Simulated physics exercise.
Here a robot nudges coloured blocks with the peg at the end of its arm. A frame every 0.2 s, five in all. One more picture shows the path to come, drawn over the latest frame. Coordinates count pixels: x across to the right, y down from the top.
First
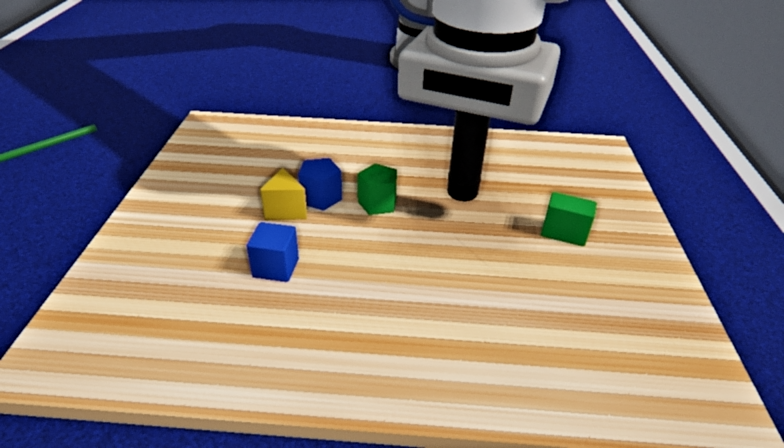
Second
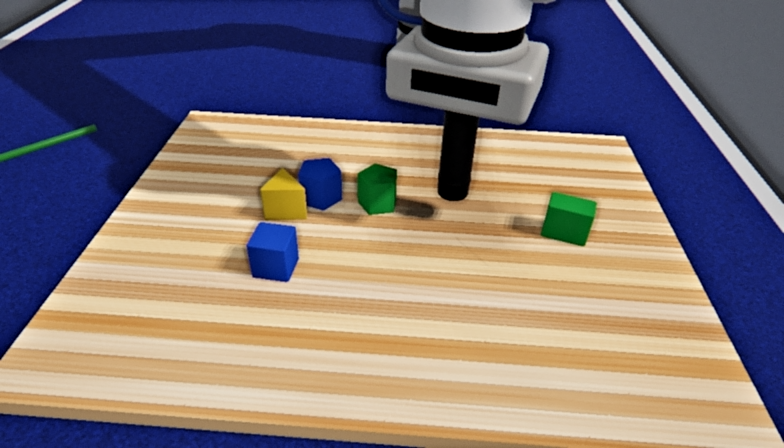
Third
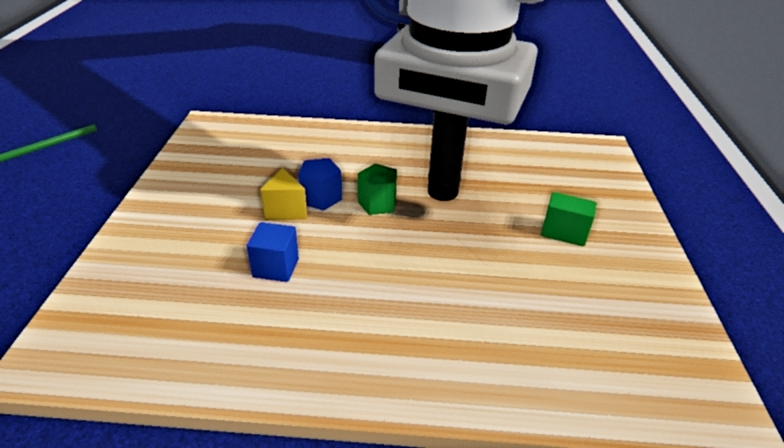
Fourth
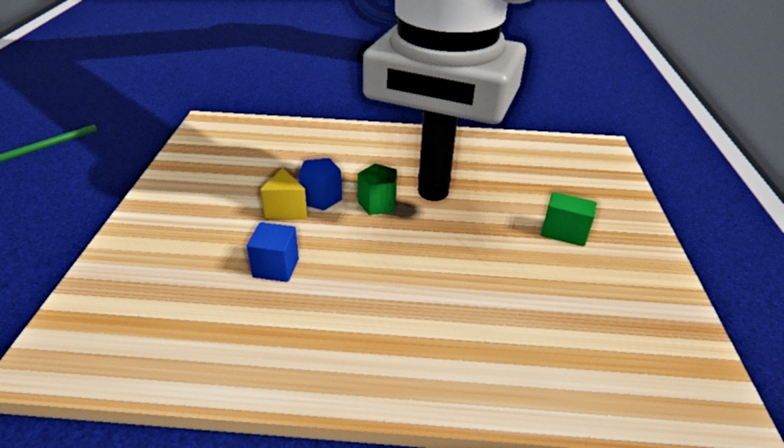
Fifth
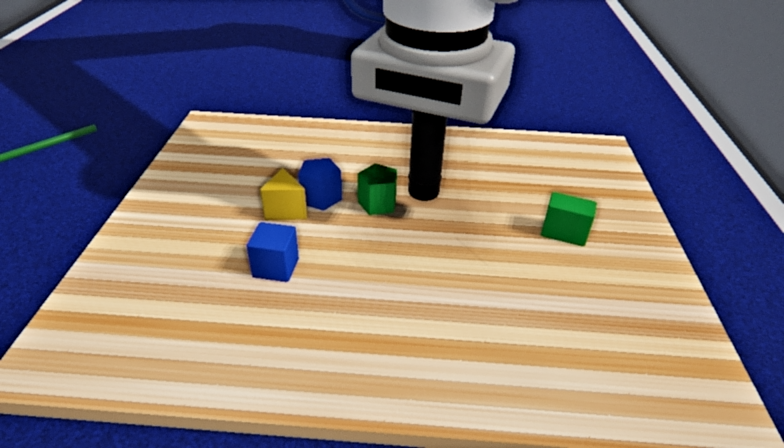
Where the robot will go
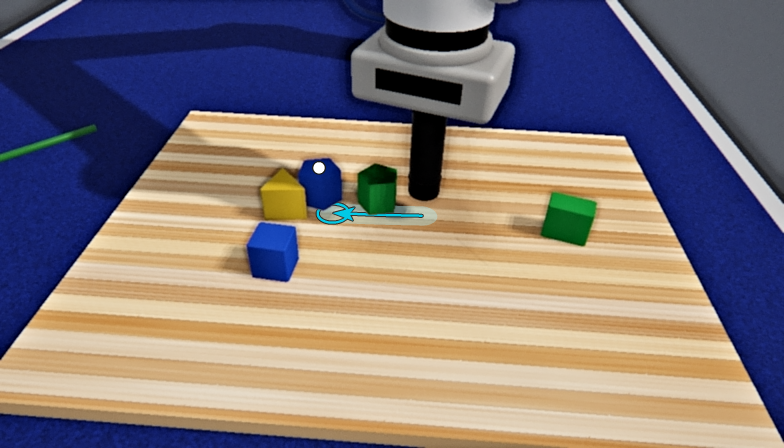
A robot arm slides its black peg slightly left above still blocks on a board.
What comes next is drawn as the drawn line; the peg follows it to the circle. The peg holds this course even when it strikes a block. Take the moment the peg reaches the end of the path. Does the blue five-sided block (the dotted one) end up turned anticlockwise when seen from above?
Yes, it checks out.
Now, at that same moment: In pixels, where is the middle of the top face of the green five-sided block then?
Roughly at (345, 164).
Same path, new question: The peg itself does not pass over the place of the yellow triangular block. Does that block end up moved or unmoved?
That block remains where it is.
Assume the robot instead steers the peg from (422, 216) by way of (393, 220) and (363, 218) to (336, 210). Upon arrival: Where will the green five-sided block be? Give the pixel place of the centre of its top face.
If I read the scene right, the answer is (350, 164).
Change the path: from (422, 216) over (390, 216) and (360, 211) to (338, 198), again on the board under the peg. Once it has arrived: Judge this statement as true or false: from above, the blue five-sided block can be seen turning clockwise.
That claim is false.
The drawn path runs in a line from (422, 216) to (333, 213); the dot is on the blue five-sided block.
The first path, step by step. Halfway along, peg at (376, 192); green five-sided block at (359, 168), turned 45° clockwise.
At the end, peg at (332, 190); yellow triangular block not moved; blue five-sided block at (309, 162), turned 40° anticlockwise; green five-sided block at (345, 164), turned 100° clockwise.
